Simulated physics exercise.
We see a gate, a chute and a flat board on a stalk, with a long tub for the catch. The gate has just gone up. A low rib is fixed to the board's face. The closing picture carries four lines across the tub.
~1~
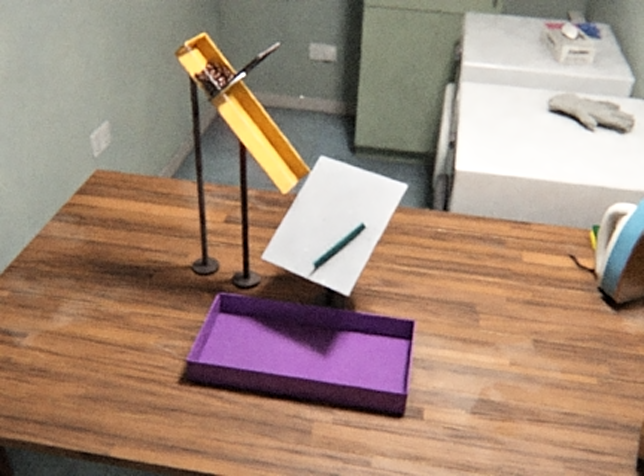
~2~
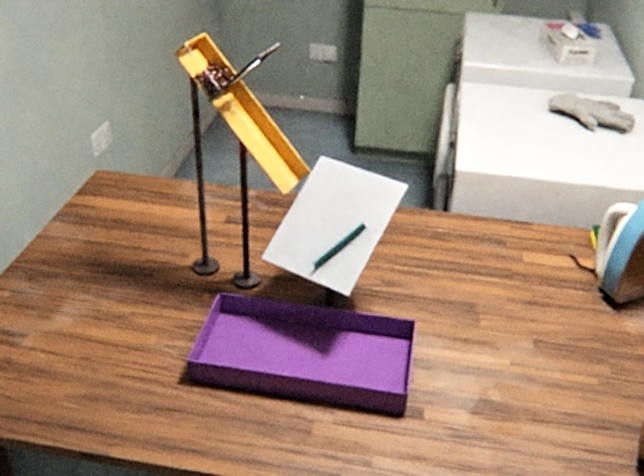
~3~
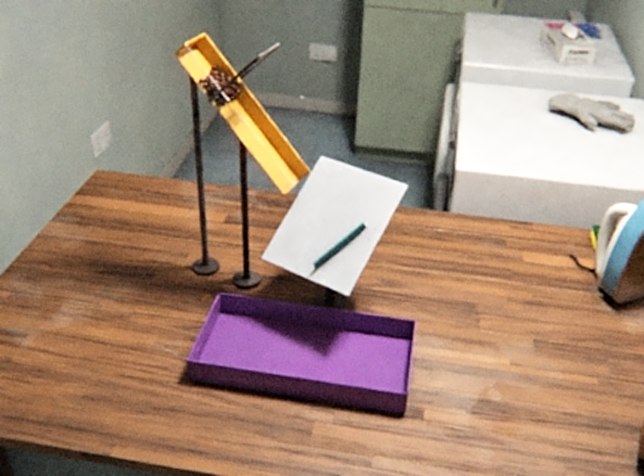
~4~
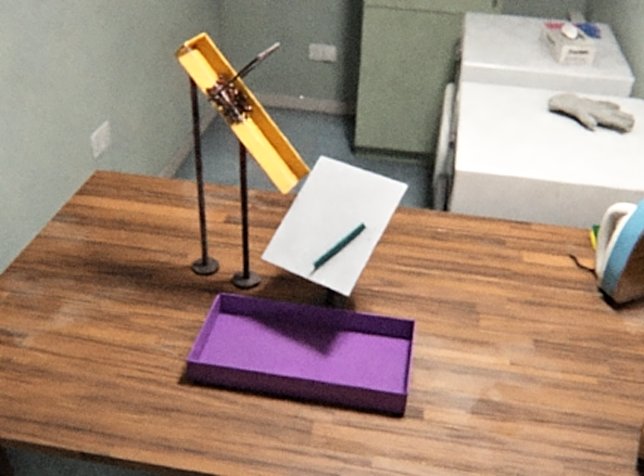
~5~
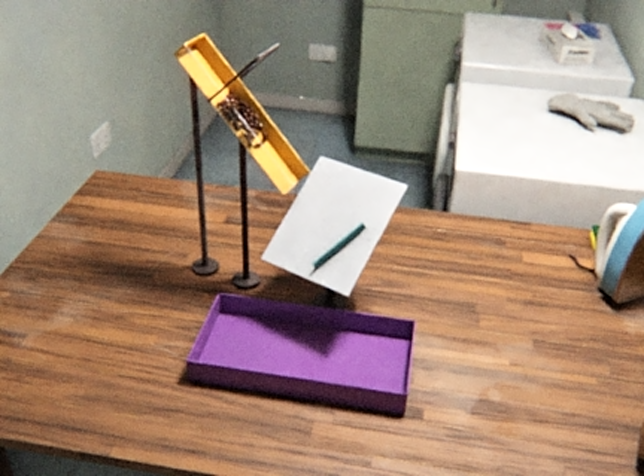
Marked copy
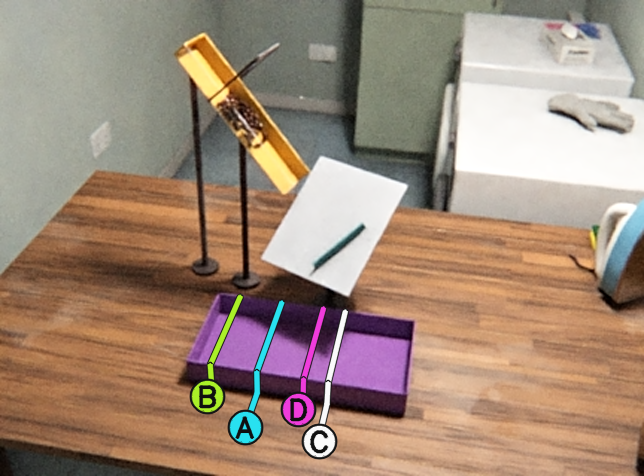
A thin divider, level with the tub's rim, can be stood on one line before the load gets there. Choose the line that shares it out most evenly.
A.
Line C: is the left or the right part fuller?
Left.
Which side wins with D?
More lands on the left.
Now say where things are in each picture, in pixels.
The first picture shows load behind the gate near (219, 82), chocolate balls; lip of the chute near (291, 187), sloping fairly steeply.
The second picture shows middle of the board near (334, 222), tilted fairly steeply; middle of its low edge near (303, 276); of its high edge near (363, 170).
The third picture shows front corners of the tub near (187, 360) and (407, 394), empty; front of the load near (236, 96).
The fourth picture shows middle of the load near (231, 100); its front near (243, 120), close to a quarter of the way to the lip; rib from (363, 222) to (313, 264).
The fifth picture shows middle of the load near (240, 118); its front near (260, 145), close to half of the way to the lip.
On the marked copy, line A crosses the front rim at (257, 371); line B crosses the front rim at (210, 364); line C crosses the front rim at (328, 382); line D crosses the front rim at (303, 378).
With A, of what is caught, close to half on the left of the divider, close to half on the right.
With B, of what is caught, only a few on the left of the divider, all but a few on the right.
With C, of what is caught, all but a few on the left of the divider, a small share on the right.
With D, of what is caught, all but a few on the left of the divider, a small share on the right.
